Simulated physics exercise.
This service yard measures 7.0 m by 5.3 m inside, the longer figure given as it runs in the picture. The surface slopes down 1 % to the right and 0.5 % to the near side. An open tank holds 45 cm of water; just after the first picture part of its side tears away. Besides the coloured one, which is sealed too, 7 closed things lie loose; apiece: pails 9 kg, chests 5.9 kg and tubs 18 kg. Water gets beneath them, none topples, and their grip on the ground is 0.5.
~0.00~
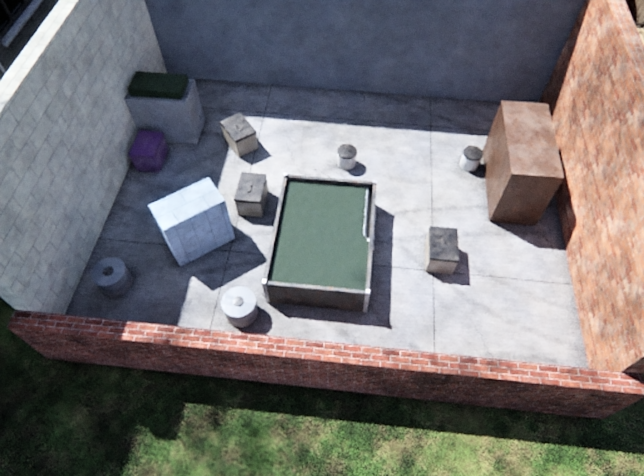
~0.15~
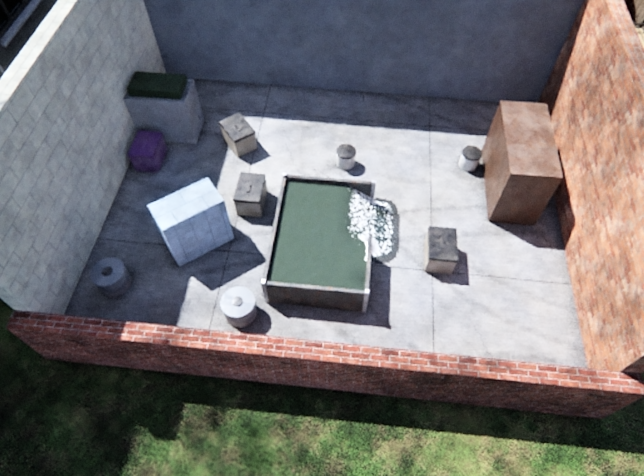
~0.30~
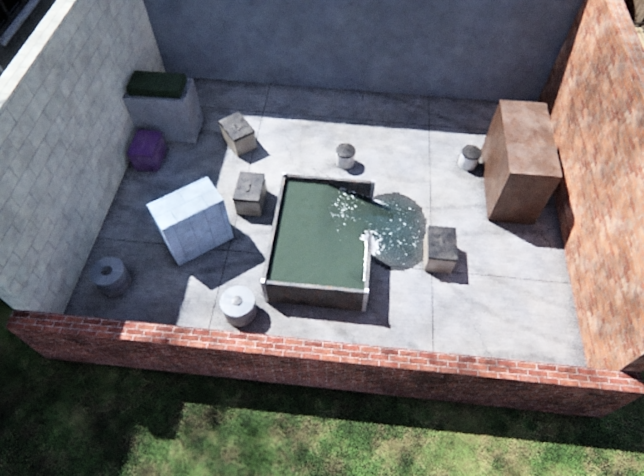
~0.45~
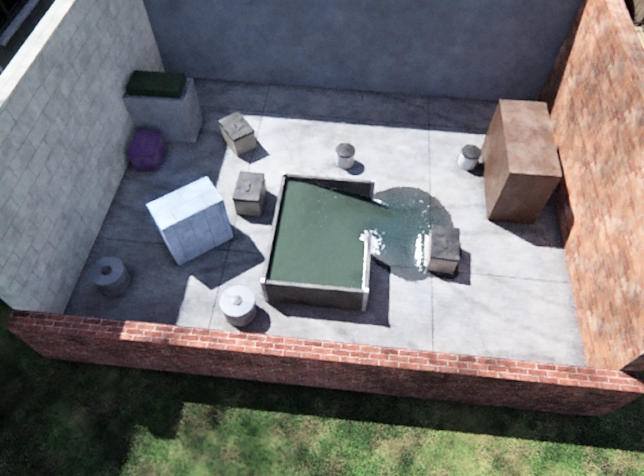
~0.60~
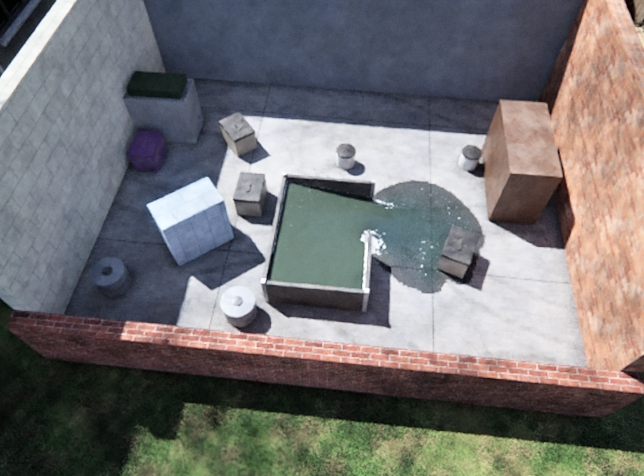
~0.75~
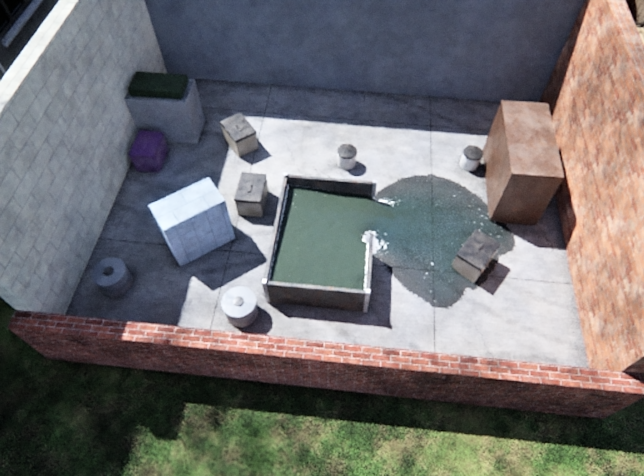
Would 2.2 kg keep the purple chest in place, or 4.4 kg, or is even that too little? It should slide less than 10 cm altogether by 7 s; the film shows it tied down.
For it, the smaller load will do.
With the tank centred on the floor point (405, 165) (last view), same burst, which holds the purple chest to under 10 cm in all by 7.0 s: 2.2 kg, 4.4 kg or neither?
Then the smaller load will do.
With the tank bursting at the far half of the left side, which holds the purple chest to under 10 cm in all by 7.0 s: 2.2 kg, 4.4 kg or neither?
In that case neither weight holds it.
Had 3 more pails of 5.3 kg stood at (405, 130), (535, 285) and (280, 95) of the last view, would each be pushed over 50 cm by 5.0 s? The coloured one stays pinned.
In that order: Under, past it, short of it.
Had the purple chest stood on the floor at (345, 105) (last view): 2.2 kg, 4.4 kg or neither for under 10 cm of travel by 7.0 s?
Neither holds.
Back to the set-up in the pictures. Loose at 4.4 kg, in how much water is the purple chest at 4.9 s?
Roughly 0 cm.
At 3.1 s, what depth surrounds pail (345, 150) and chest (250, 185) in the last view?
Roughly 0 and 0 cm.
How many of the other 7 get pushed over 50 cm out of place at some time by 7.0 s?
That makes 2.
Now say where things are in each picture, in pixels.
In the first picture, the purple chest at (146, 143) rests on the ground; 2.4 m2 under water; 0 of 8 have shifted.
In the second picture, the purple chest at (145, 143) rests on the ground; water covers 2.8 m2; 0 of 8 have shifted.
In the third picture, the purple chest at (144, 142) rests on the ground; 3.4 m2 under water; 0 of 8 have shifted.
In the fourth picture, the purple chest at (144, 142) rests on the ground; water covers 3.9 m2; 0 of 8 have shifted.
In the fifth picture, the purple chest at (144, 143), on the bottom; water covers 4.8 m2; 1 of 8 have shifted.
In the sixth picture, the purple chest at (146, 143), on the bottom; water covers 5.7 m2; 1 of 8 have shifted.
After 1.4 s the purple chest would be 0 cm from its start with 2.2 kg and 0 cm from its start with 4.4 kg; 0 cm of water round it then.
After 3.1 s the purple chest would be 0 cm from its start with 2.2 kg and 0 cm from its start with 4.4 kg; 0 cm of water round it then.
After 4.9 s the purple chest would be 0 cm from its start with 2.2 kg and 0 cm from its start with 4.4 kg; 0 cm of water round it then.
After 7.0 s the purple chest would be 0 cm from its start with 2.2 kg and 0 cm from its start with 4.4 kg; 0 cm of water round it then.
